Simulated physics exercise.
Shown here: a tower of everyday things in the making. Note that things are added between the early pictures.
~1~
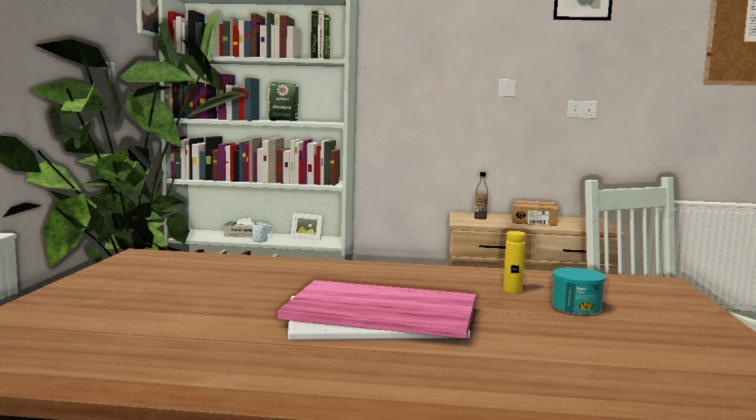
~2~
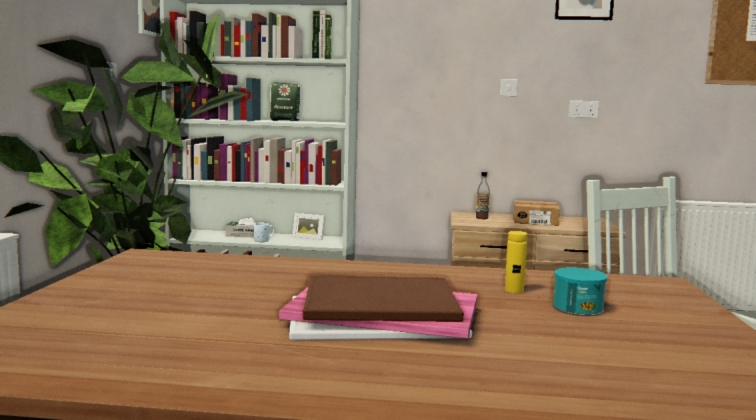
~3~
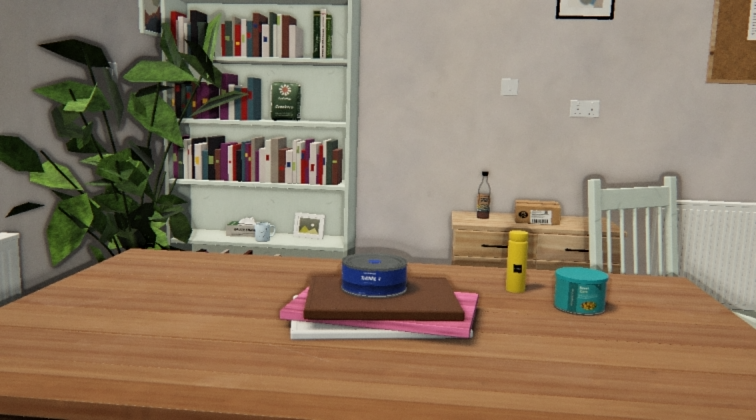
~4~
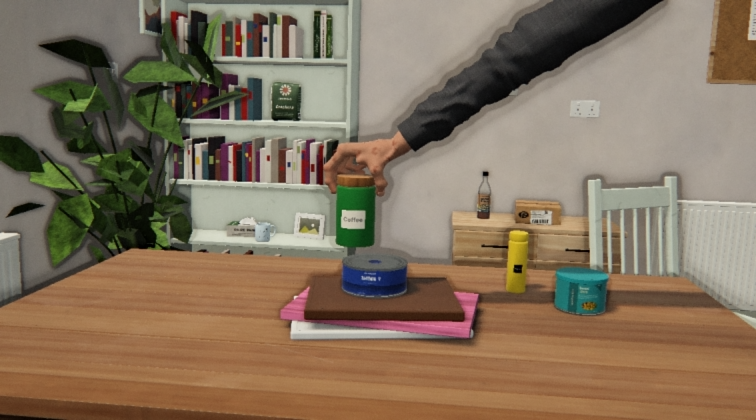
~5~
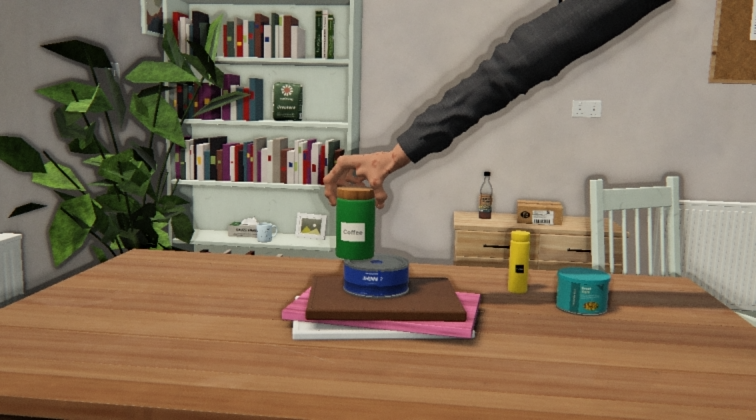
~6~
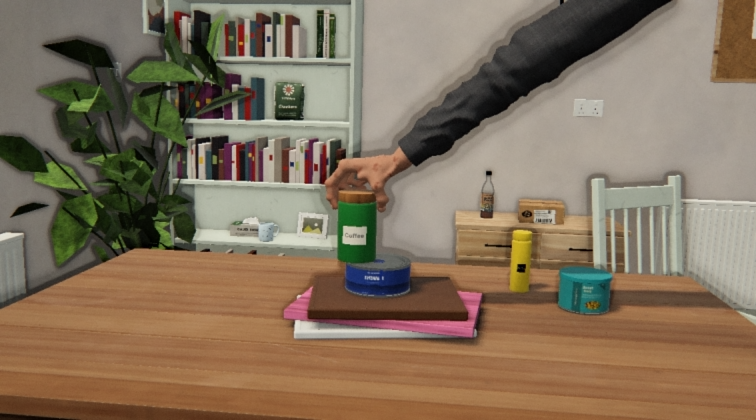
An arm in a dark sleeve reaches in from the upper right over a wooden table, seen from a steady, slightly raised view, with a plant, bookshelf, sideboard and pale chair behind. A pink board lies on a white one, left of a yellow bottle and turquoise tub. A brown tray and then a blue tub appear on top, and the hand lowers a green jar onto the tub, still holding it.
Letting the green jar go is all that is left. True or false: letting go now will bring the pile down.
False.
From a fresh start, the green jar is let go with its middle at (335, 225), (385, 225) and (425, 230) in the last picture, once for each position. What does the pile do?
The pile collapses in the first case, remains standing in the second case and collapses in the third case.
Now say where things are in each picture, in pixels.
In the first frame, the last thing is not in view yet; turquoise tub (578, 291).
In the second frame, the last thing is not in view yet; brown tray (381, 297).
In the third frame, the last thing is not in view yet; blue tub (374, 275).
The fourth frame shows still above its spot; green jar (356, 210); turquoise tub (581, 291).
The fifth frame shows still above its spot; green jar (356, 222); brown tray (383, 297).
The sixth frame shows set down, still held; green jar (357, 225); blue tub (378, 274).
Then, 0.70 s later than the last frame, all is still.
Then, 1.90 s later than the last frame, green jar resting near (357, 226).
When it is over, all 7 as before. End places, in pixels of the last picture, green jar near (357, 226). The pile stays up.
